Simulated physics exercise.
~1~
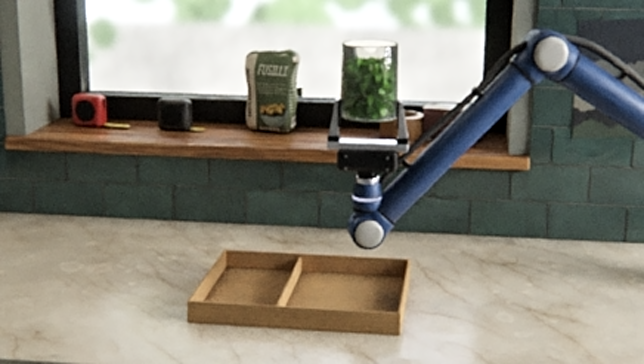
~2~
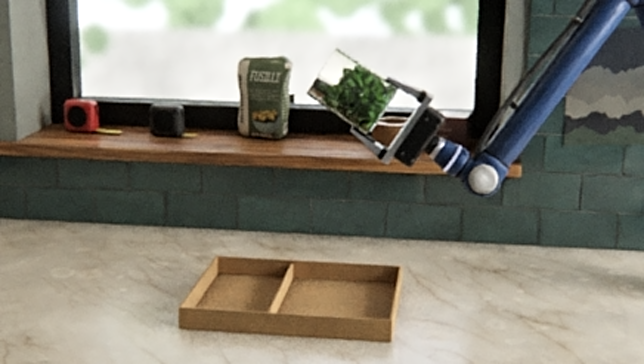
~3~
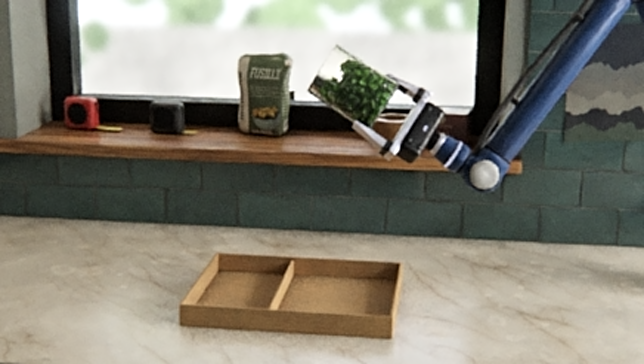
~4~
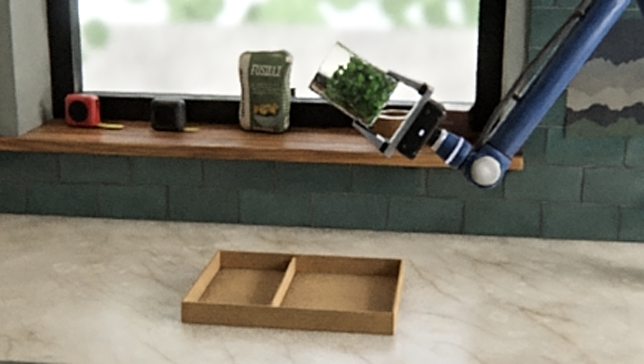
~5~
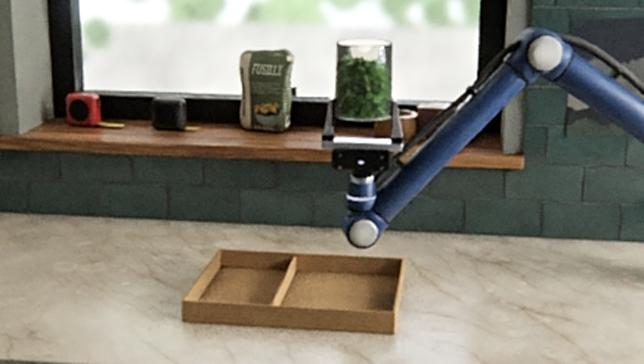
On a pale marble counter before a windowsill holding two tape measures and a packet of fusilli, a divided cardboard-coloured tray sits empty. Behind it, a blue robot arm holds a clear beaker of green vegetable pieces upright. The arm swings its wrist round and tips the beaker steeply, its mouth pointing up and to the left. The beaker stays tilted with only slight changes in its lean, while the green load shifts inside. Finally the arm returns the beaker upright, with the greens still inside and the tray still empty.
